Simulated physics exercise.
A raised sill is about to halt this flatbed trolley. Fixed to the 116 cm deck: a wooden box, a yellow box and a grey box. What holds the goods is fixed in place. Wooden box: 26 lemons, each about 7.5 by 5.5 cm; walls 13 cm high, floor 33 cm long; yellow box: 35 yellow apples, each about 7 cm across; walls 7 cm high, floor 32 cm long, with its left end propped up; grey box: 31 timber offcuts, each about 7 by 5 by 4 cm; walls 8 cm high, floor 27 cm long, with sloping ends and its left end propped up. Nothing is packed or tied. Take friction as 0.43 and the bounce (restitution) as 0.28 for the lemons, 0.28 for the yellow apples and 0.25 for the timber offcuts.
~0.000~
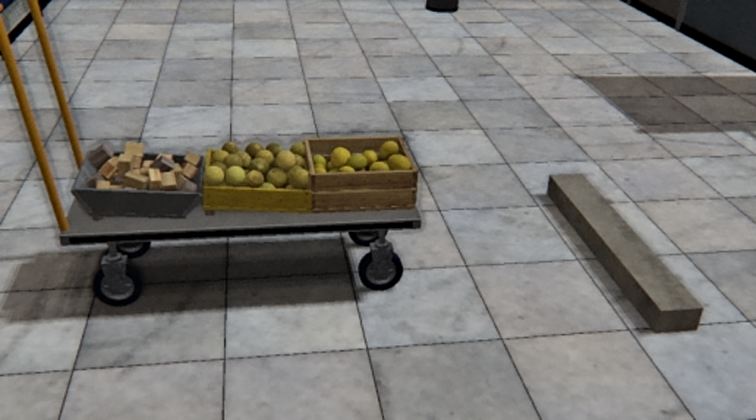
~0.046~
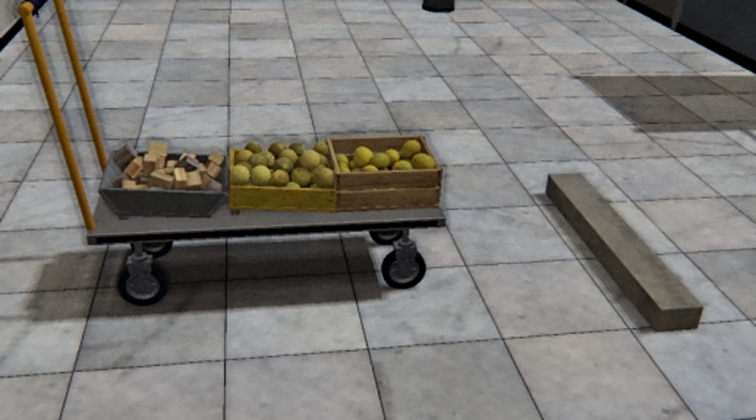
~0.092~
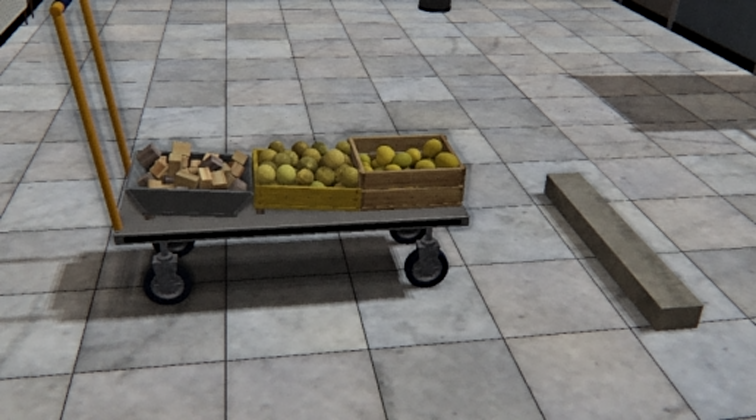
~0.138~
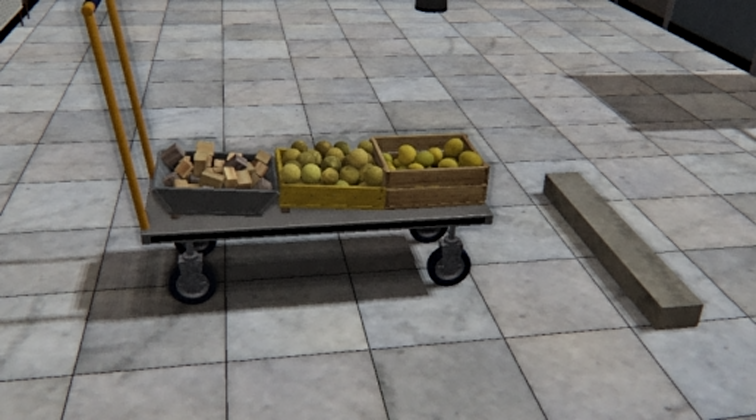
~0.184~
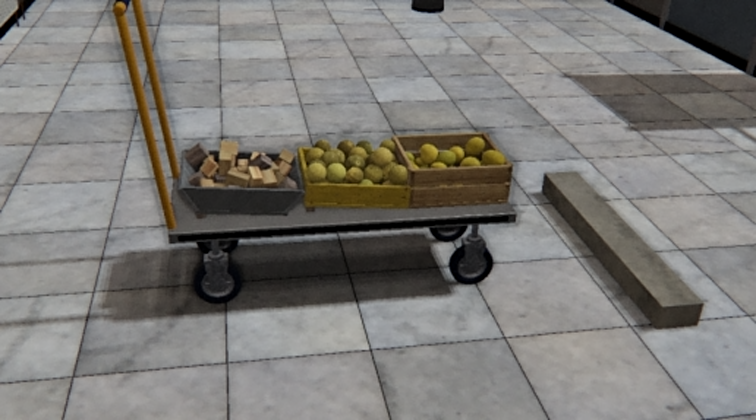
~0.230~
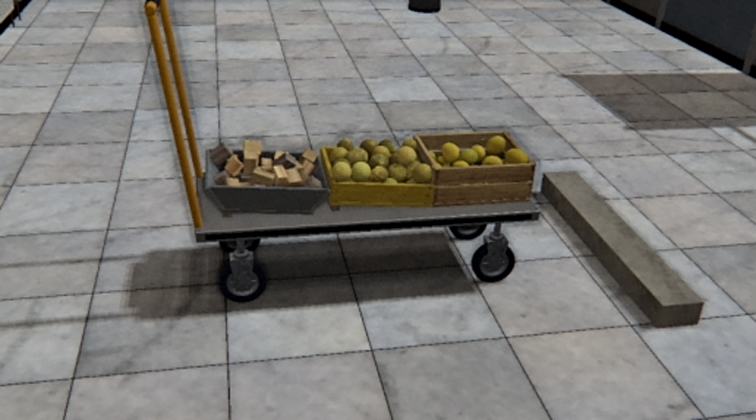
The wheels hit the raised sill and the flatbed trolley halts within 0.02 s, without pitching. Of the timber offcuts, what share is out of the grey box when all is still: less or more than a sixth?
It sheds fewer than one in six of them.
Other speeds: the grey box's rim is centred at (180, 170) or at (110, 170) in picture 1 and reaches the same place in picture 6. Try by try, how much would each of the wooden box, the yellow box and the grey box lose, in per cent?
Wooden box 0 then 0, yellow box 10 then 20, grey box 0 then 20 per cent.
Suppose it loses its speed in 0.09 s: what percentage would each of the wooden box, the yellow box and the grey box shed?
In that case wooden box 0, yellow box 10, grey box 0 per cent.
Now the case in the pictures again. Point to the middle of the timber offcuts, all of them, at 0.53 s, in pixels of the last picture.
Near (394, 171).
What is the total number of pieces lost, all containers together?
Roughly 8 in all.
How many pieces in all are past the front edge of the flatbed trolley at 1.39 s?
Some 0 pieces.
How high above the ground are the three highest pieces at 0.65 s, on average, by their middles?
About 48 cm.
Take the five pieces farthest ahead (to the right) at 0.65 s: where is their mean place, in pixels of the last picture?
Around (603, 160).
After 0.43 s, the wheels strike.
After 0.53 s, the wooden box has all 26, the yellow box has all 35 and the grey box has all 31.
After 0.65 s, the wooden box has all 26, the yellow box is down by 5 of 35 and the grey box is down by 1 of 31.
After 0.88 s, the wooden box has all 26, the yellow box is down by 7 of 35 and the grey box is down by 2 of 31.
Final count (at 1.39 s), the wooden box has all 26, the yellow box is down by 7 of 35 and the grey box is down by 2 of 31. Asked share, 2 of 31, 6 per cent.
